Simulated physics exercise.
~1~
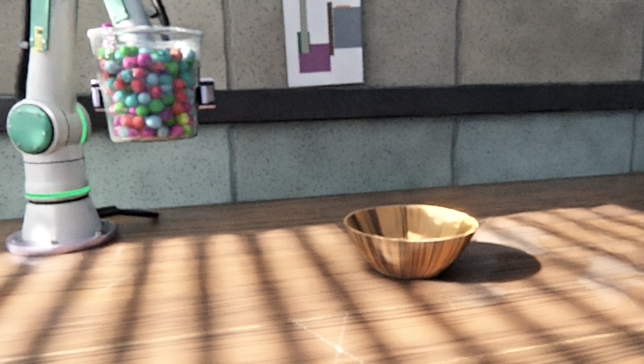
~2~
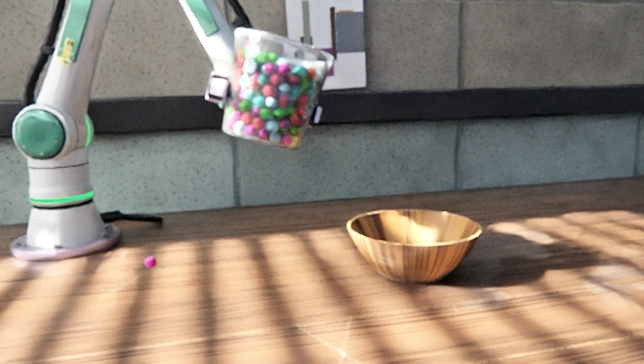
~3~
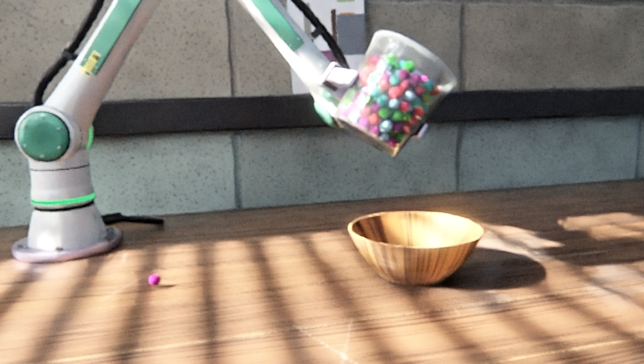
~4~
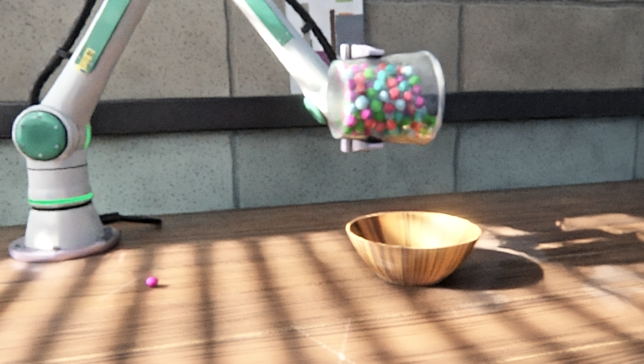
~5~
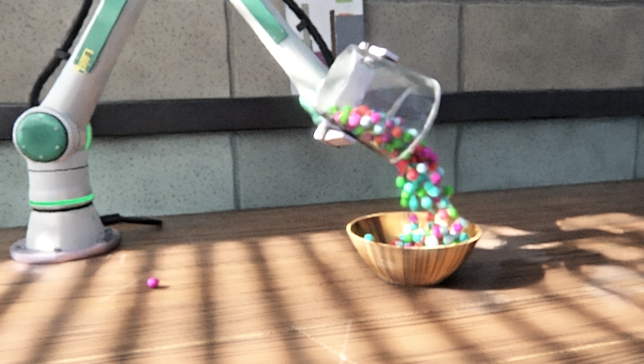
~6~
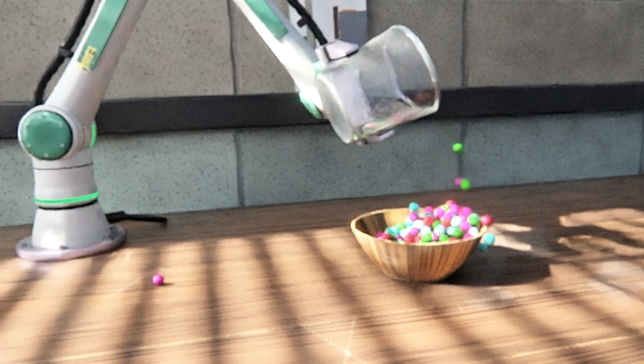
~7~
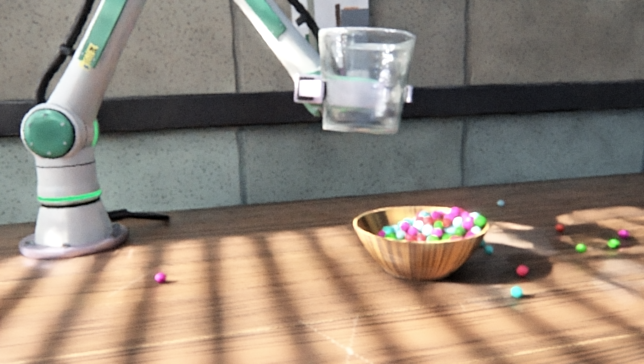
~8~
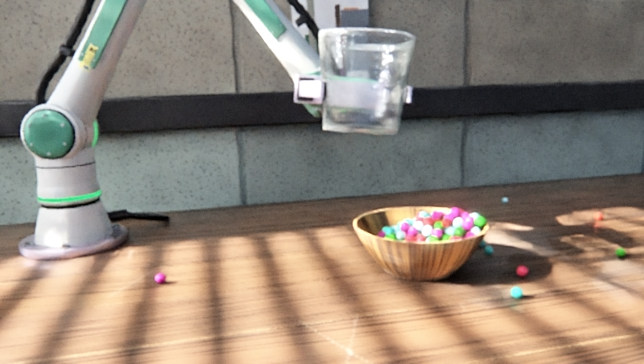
On a wooden table in striped sunlight, a robot arm carries a clear tumbler of colourful round sweets rightward, dropping one, then tips them into a wooden bowl and turns the emptied tumbler upright, leaving the bowl heaped and several sweets scattered on the table.
